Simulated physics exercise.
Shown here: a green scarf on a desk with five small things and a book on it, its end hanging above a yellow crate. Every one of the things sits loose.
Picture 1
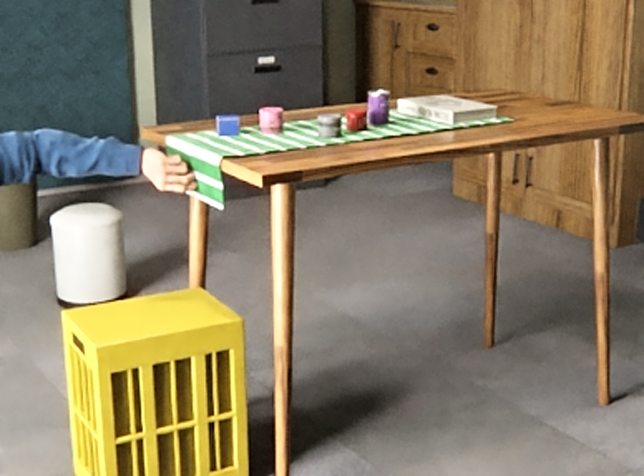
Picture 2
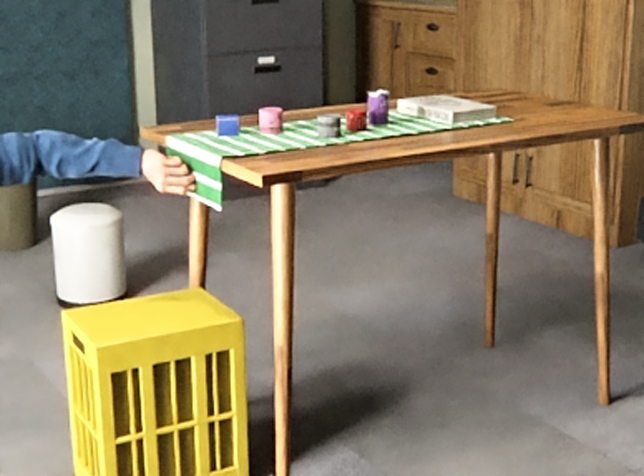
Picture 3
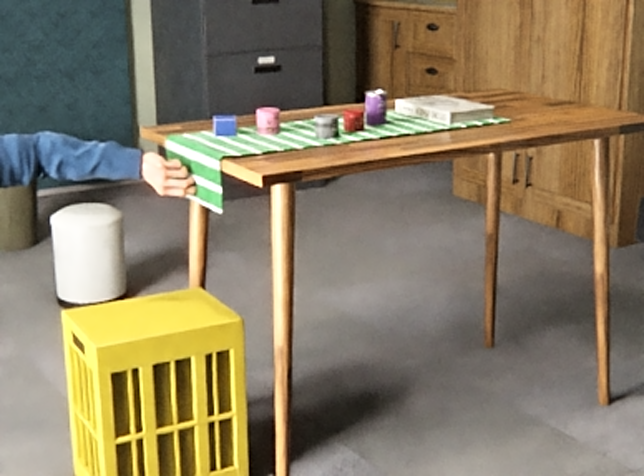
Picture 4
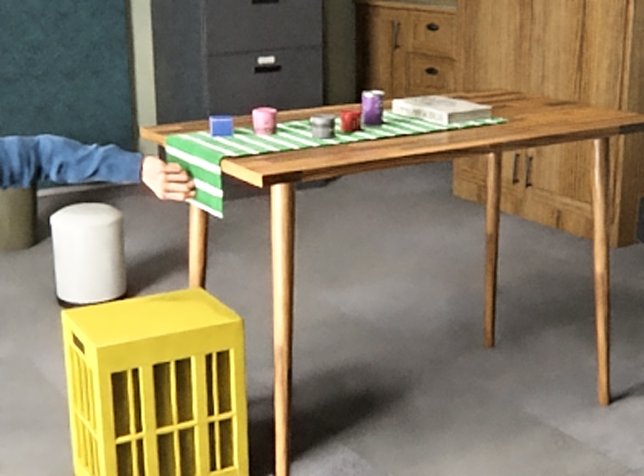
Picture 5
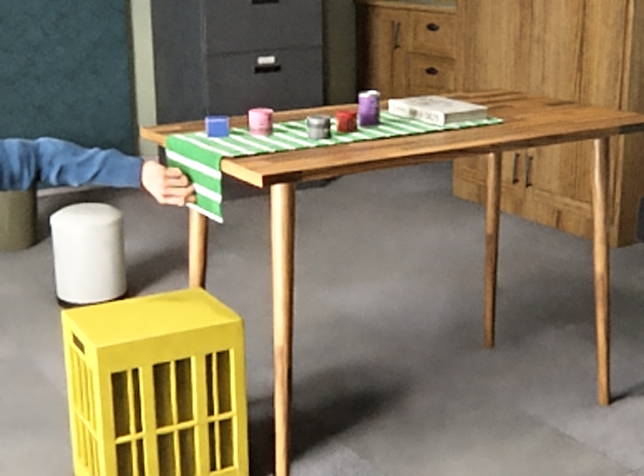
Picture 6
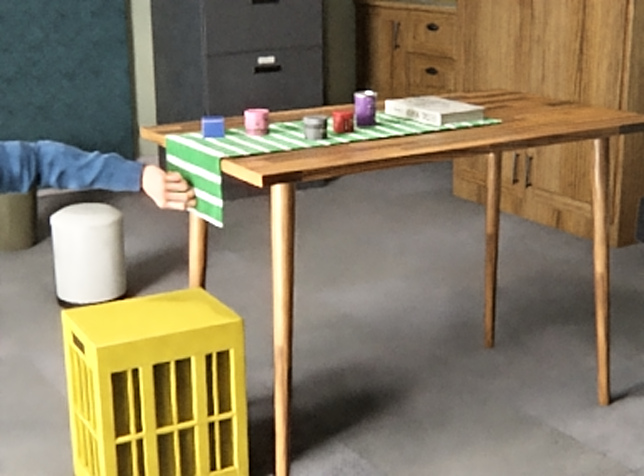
A hand slowly pulling a green striped cloth leftward over a wooden table's edge, small colourful containers and a book shifting with it.
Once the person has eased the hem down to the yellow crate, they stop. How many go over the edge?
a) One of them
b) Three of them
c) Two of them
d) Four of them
The answer is c.
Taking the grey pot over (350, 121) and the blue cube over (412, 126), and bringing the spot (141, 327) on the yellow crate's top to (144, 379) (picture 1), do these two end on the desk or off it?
The grey pot stays aboard, and the blue cube stays aboard.
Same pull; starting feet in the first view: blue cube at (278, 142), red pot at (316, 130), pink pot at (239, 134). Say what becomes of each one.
In the end the blue cube gets dislodged, while the red pot rides it out and the pink pot gets dislodged.
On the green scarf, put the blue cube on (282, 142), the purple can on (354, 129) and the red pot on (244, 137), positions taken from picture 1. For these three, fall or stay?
Looking at each one, the blue cube drops away, the purple can remains in position and the red pot drops away.
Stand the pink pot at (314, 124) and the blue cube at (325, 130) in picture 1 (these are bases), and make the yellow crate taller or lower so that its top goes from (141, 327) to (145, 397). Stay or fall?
Well, the pink pot is dislodged, and the blue cube is dislodged.
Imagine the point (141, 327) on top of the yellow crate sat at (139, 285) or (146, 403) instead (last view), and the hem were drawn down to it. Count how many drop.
For the first height 1, for the second 4.
Soon after, hem near (195, 259); blue cube gone.
Then, hem on the crate; blue cube and pink pot gone.
At rest, hem on the crate; blue cube and pink pot gone. Over the edge go two.
